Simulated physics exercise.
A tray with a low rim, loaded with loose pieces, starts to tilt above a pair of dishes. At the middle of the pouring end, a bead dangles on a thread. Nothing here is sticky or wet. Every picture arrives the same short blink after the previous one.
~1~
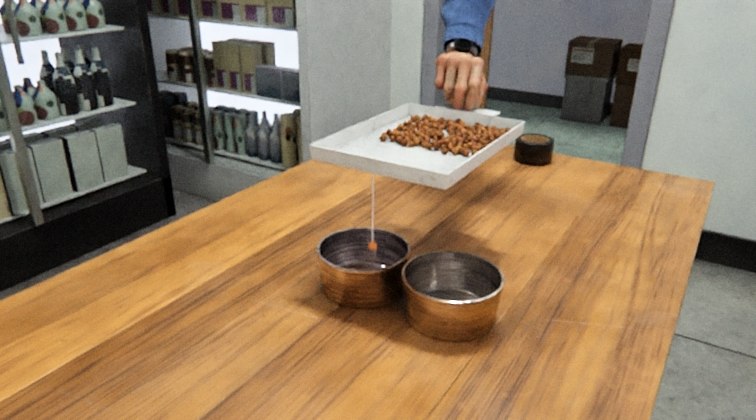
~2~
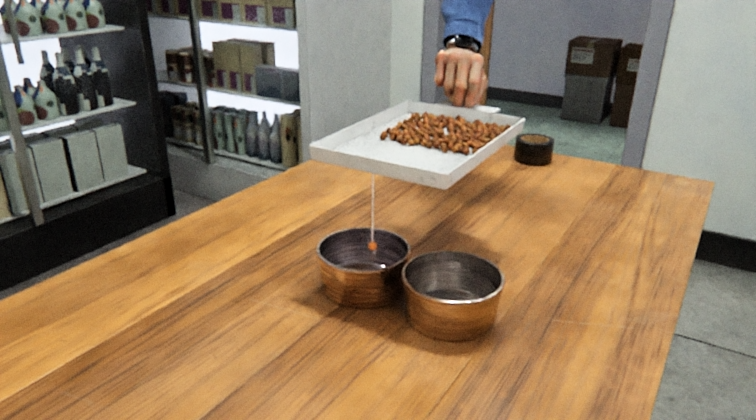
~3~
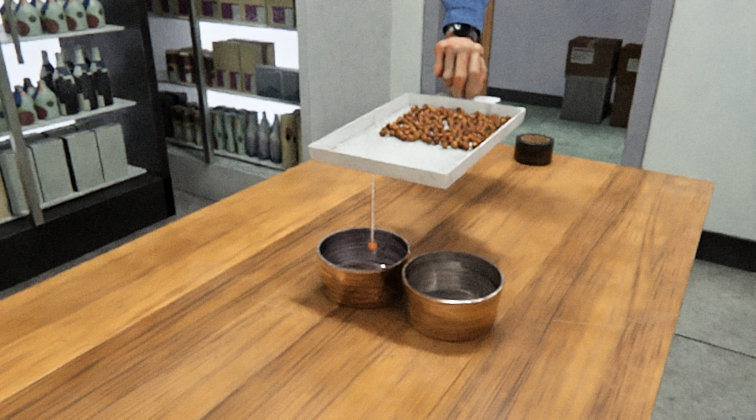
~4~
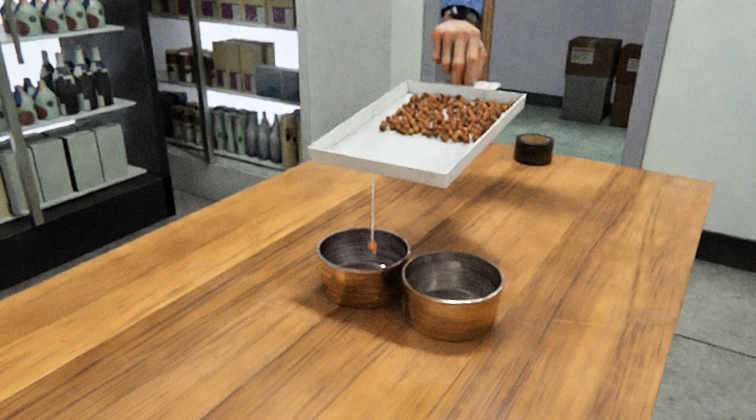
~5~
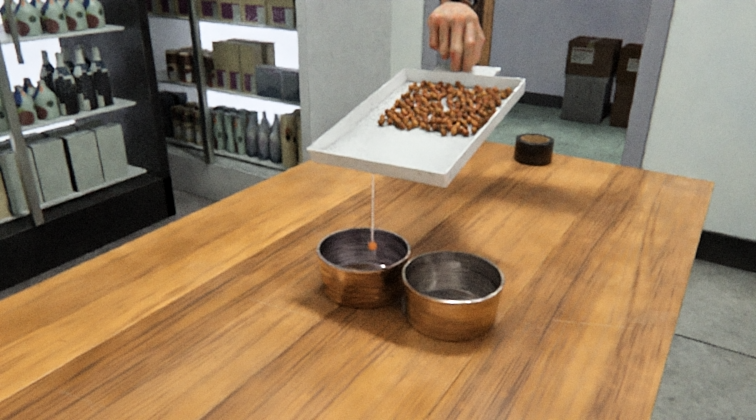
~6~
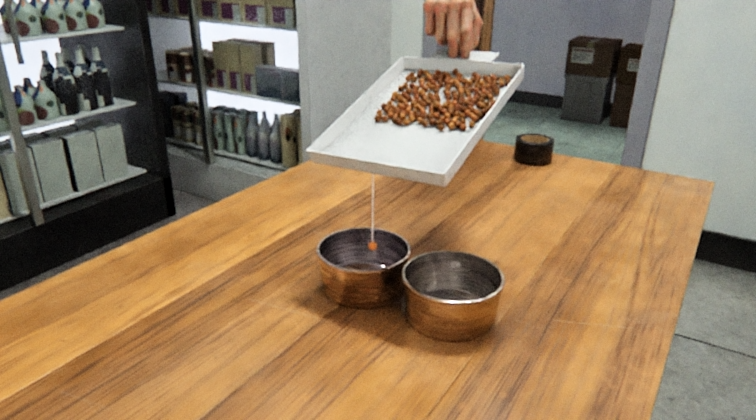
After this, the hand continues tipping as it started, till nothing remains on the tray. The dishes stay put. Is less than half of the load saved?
Between them the dishes get the lesser amount.
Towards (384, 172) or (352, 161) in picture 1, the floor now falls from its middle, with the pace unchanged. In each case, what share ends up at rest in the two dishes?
In turn some 10 and 30 per cent.
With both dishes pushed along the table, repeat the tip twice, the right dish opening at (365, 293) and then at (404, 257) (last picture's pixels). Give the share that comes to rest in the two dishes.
80 % and 10 %.
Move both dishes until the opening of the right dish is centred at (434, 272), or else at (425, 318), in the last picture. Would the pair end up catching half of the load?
For the two tries in order: Not as much as half, exceeding half.
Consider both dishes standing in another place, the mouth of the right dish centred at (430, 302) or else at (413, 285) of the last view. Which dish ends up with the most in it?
The first try: The left-side dish. The second: The left-side dish.
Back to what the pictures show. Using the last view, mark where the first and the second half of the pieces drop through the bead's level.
The opening half passes (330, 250), the closing half (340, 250).
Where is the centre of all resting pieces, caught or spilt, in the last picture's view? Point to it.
Resting centre, last picture - approx. (311, 323).
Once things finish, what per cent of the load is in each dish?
Left dish: Around 10 in a hundred; right dish: Around 0 in a hundred.
Soon after the last picture, tray tipped steeply; most on the tray; a stray few outside both; about a quarter in the air.
A little later, tray tipped right over; most on the tray; a stray few in the right dish; a stray few in the left dish; about a quarter outside both; a stray few in the air.
Later still, tray tipped past a quarter turn; a stray few in the right dish; a small part in the left dish; most outside both.
At rest, tray tipped past a quarter turn; a stray few in the right dish; a small part in the left dish; most outside both.
